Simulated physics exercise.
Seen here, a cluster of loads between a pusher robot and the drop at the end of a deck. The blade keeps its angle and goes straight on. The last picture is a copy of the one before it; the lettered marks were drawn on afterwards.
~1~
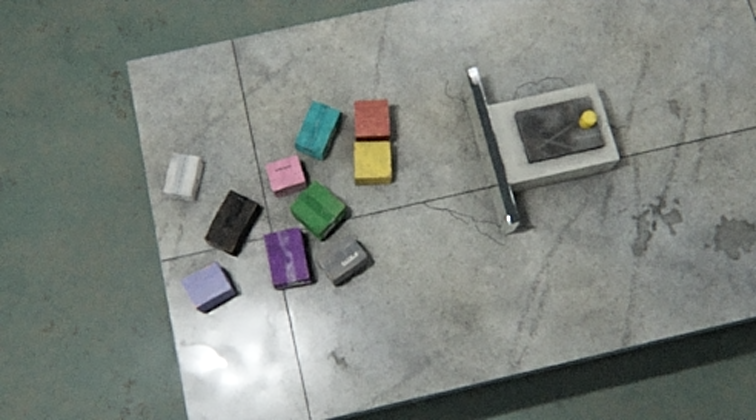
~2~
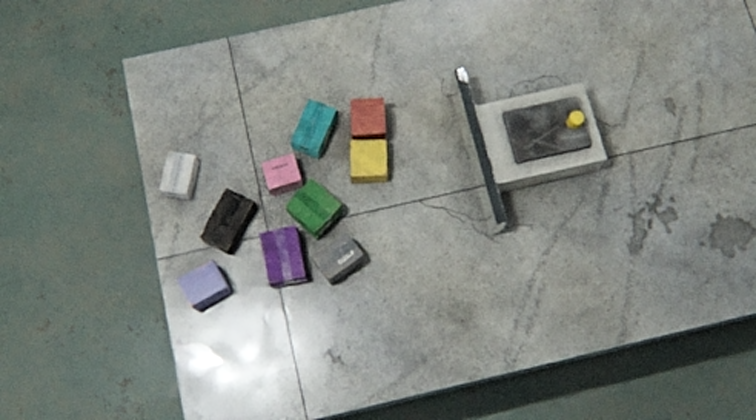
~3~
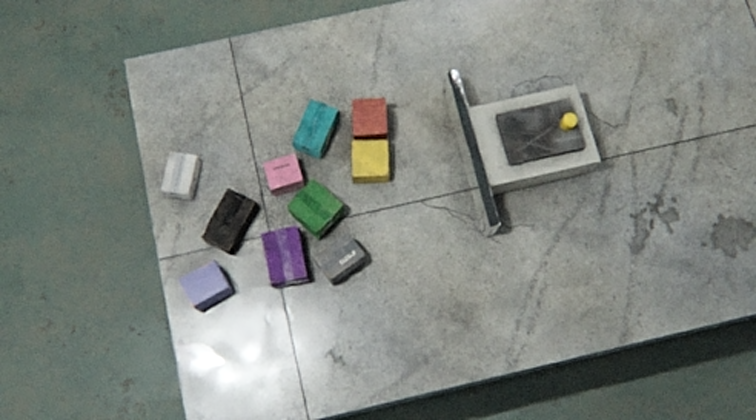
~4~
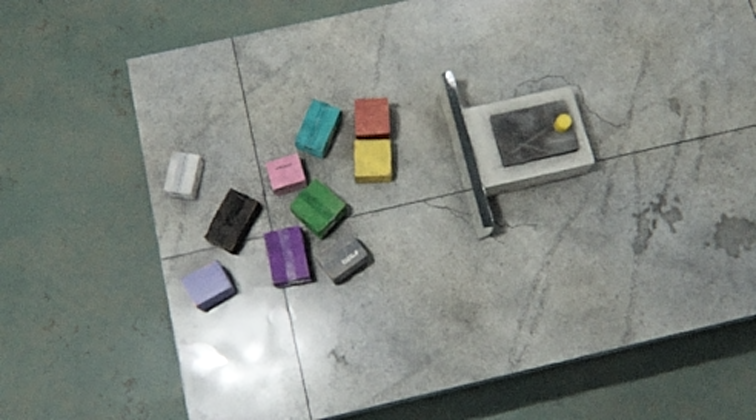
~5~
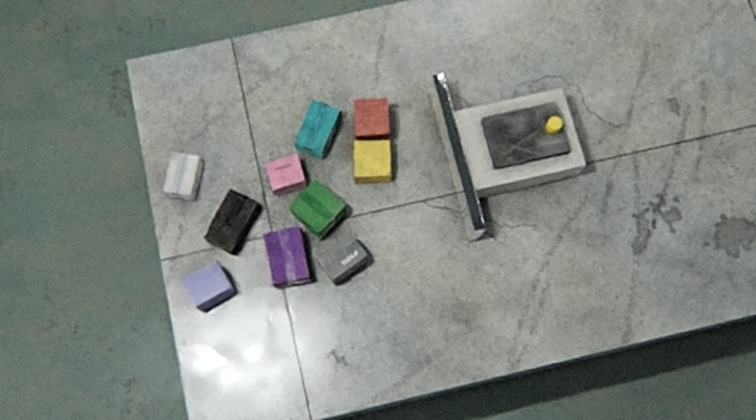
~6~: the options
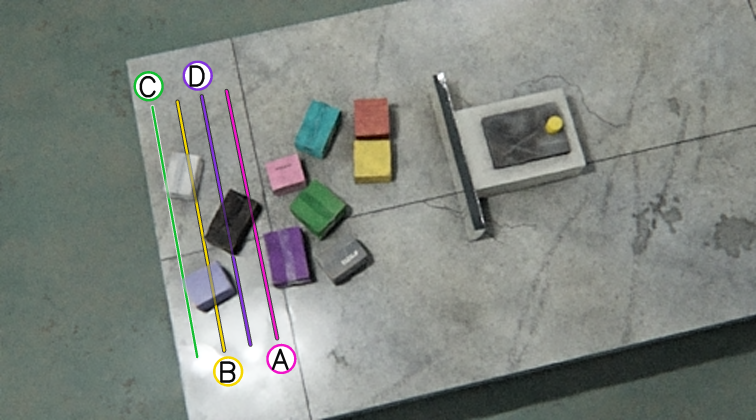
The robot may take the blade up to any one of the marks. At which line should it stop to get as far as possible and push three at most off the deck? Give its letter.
As far as mark D.
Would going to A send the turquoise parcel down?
No.
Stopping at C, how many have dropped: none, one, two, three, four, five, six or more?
By then, six or more.
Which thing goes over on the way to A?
The blue crate.
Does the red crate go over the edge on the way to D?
No.
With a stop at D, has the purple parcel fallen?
No.
On the marked copy, A at (251, 210); B at (200, 221); C at (174, 227); D at (225, 216).
Taking D. A third of the way, robot (436, 155); turquoise parcel (306, 132); red crate (339, 130).
Two thirds of the way, robot (351, 174); blue crate (202, 287); black box (212, 230).
When it is over, robot (286, 189); blue crate over the edge; white box over the edge; three fallen.
As for the rest, A is within the limit but short; B drops six; C drops ten.
